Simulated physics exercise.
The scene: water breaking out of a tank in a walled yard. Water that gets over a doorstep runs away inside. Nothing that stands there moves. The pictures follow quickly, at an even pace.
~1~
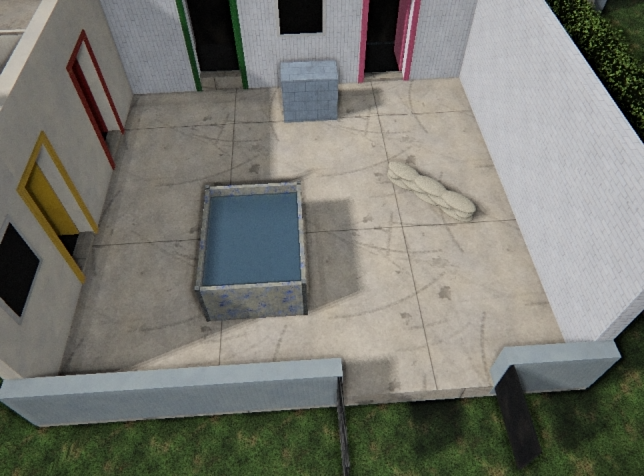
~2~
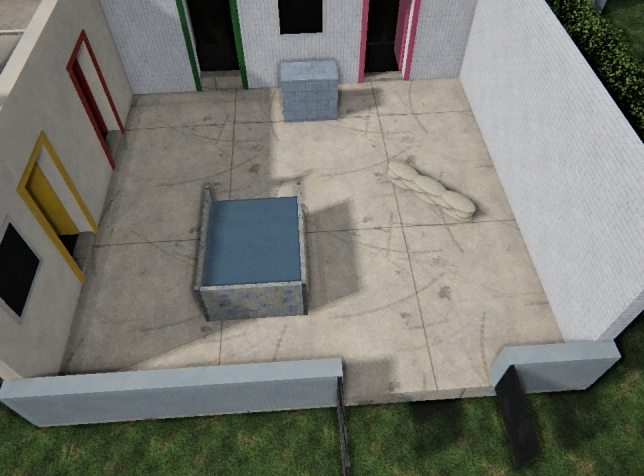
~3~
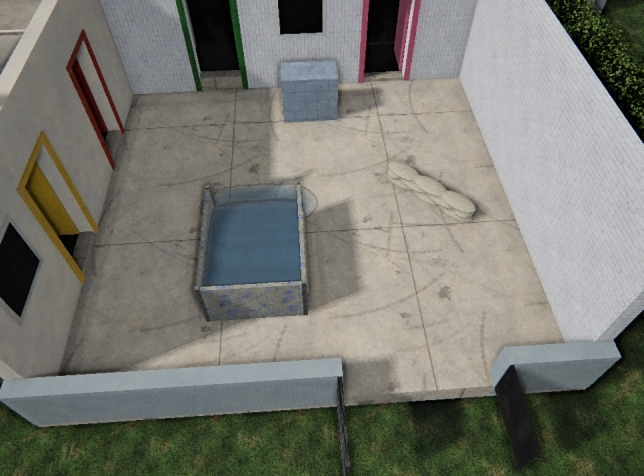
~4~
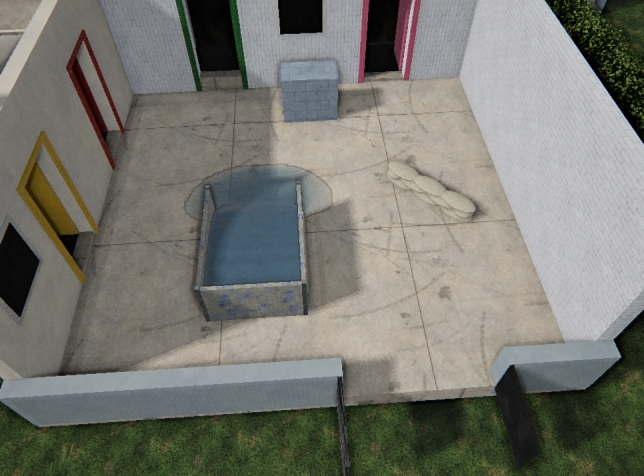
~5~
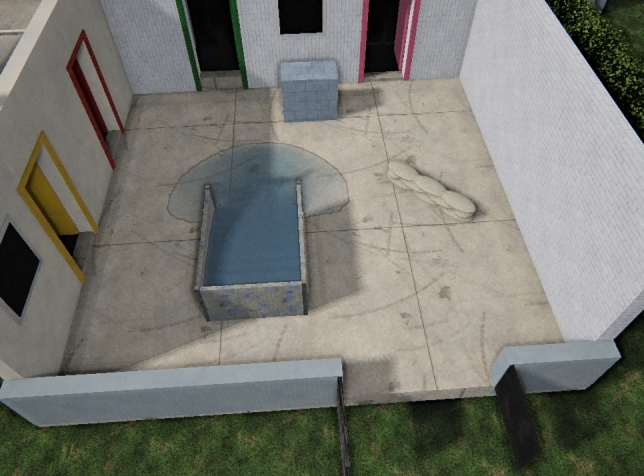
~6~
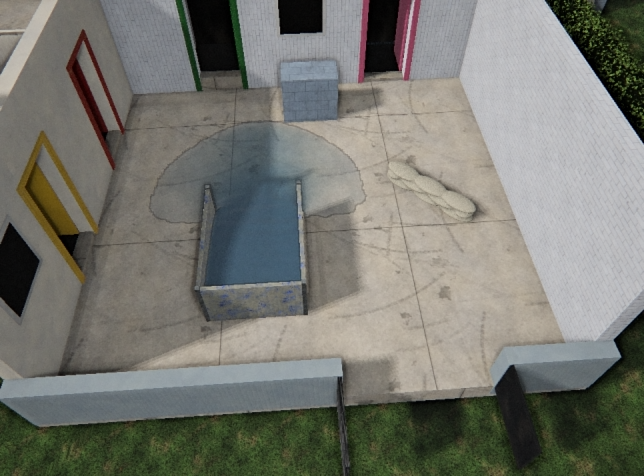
A walled yard with a pale, cracked concrete floor is seen from high above, with grass along its near edge. A blue-filled tank stands left of centre, a grey-blue block behind it, a pale twisted bundle to the right, and red, yellow, green and pink doorways around. The tank's far side opens and water spreads outward across the floor in a widening, rounded sheet, while the view stays still.
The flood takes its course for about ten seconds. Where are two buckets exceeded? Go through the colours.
One by one: The yellow door stays under that; the pink door stays under that; the red door stays under that; the green door stays under that.
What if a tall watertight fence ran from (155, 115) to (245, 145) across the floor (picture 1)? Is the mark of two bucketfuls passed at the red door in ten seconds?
In short: Red door floods.
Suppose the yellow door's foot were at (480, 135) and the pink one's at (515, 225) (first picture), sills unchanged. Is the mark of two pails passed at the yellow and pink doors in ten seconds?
One by one: Yellow stays under; pink takes less.
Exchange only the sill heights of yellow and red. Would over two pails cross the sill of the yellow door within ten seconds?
The yellow one is under.
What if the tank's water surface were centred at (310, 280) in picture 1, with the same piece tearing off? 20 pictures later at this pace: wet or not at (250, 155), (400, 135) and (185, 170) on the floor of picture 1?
In turn: Flooded, covered, covered.
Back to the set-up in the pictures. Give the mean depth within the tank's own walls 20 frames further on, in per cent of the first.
I make it 14 per cent.
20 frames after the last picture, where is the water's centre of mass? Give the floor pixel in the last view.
Roughly at (264, 142).
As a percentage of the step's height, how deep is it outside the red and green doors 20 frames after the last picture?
In turn 130 and 50 per cent.
A moment on, water covers 30 % of the floor; the yellow door not reached, the pink door not reached, the red door not reached, the green door wet at the sill, nothing in.
Next, water covers 40 % of the floor; the yellow door not reached, the pink door wet at the sill, nothing in, the red door wet at the sill, nothing in, the green door wet at the sill, nothing in.
Then, water covers 45 % of the floor; the yellow door not reached, the pink door under two buckets in, the red door under two buckets in, the green door wet at the sill, nothing in.
Later, water covers 70 % of the floor; the yellow door wet at the sill, nothing in, the pink door under two buckets in, the red door under two buckets in, the green door wet at the sill, nothing in.
In the end, water covers 90 % of the floor; the yellow door wet at the sill, nothing in, the pink door under two buckets in, the red door under two buckets in, the green door wet at the sill, nothing in.
